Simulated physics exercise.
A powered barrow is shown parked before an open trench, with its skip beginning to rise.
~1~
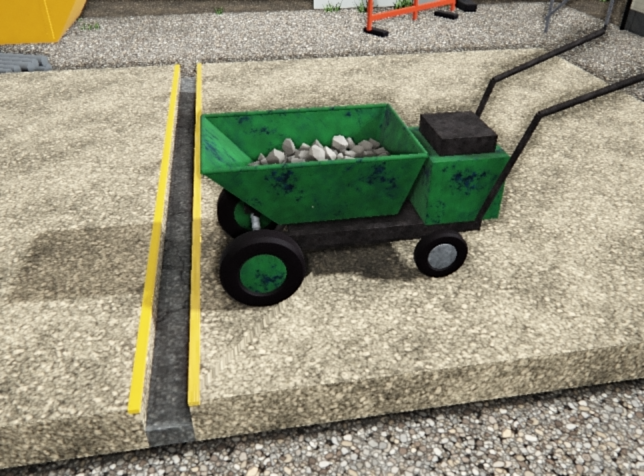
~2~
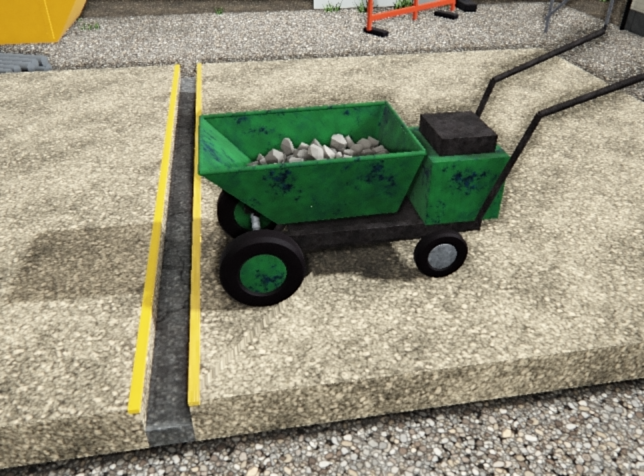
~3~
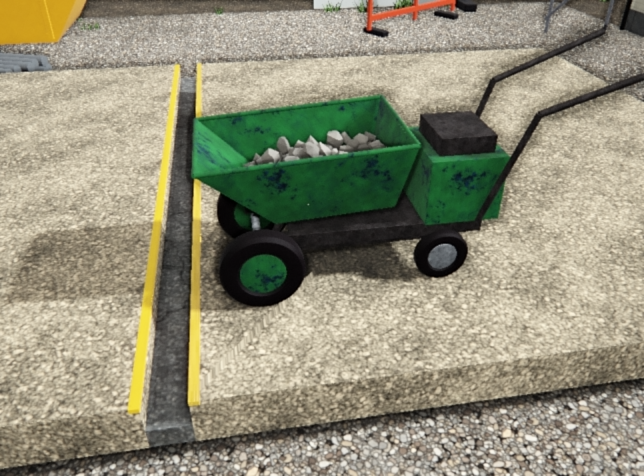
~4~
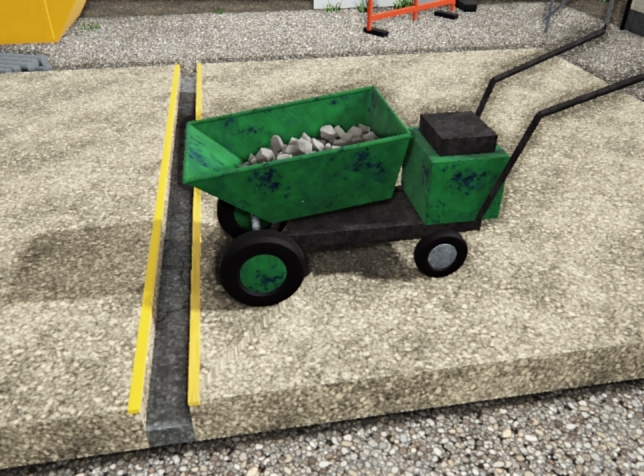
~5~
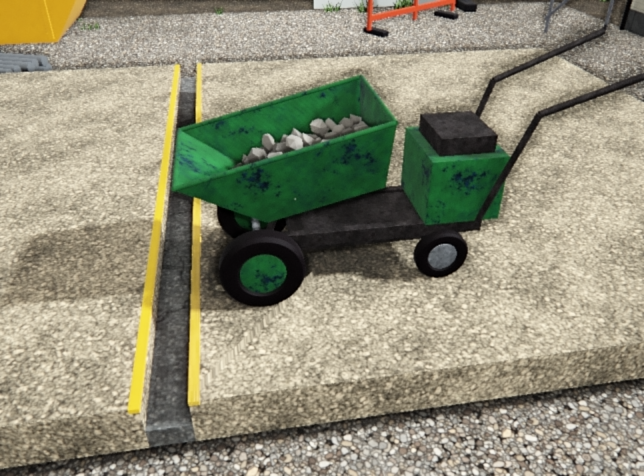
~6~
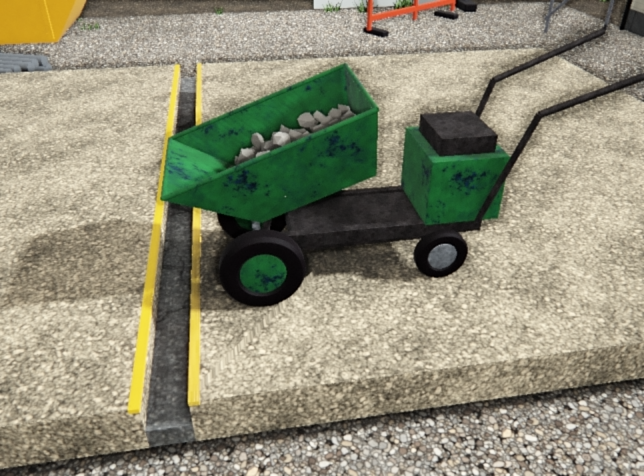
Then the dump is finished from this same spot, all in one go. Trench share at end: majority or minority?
Mostly out.
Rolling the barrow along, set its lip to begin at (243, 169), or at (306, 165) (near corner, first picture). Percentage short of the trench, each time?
0 and 30 percent, in that order.
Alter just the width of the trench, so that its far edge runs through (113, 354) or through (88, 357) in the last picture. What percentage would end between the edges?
In order, some 30 and some 70 percent.
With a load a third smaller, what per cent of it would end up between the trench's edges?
I'd put it at about 0 per cent.
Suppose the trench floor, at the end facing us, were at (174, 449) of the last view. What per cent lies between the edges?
Near 0 %.
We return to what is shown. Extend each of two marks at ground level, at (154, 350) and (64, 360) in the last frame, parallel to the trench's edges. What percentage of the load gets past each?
Around 90 in a hundred for the first, 40 in a hundred for the second.
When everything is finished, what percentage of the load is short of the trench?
It works out to roughly 0 percent.
Soon after the last picture, skip tipped steeply; all in the skip.
A little later, skip tipped right over; most in the skip; about a quarter beyond it.
Later still, skip tipped right over; a small part in the skip; nearly all beyond it.
At rest, skip tipped right over; a small part in the skip; none in or heaped over the trench; nearly all beyond it.
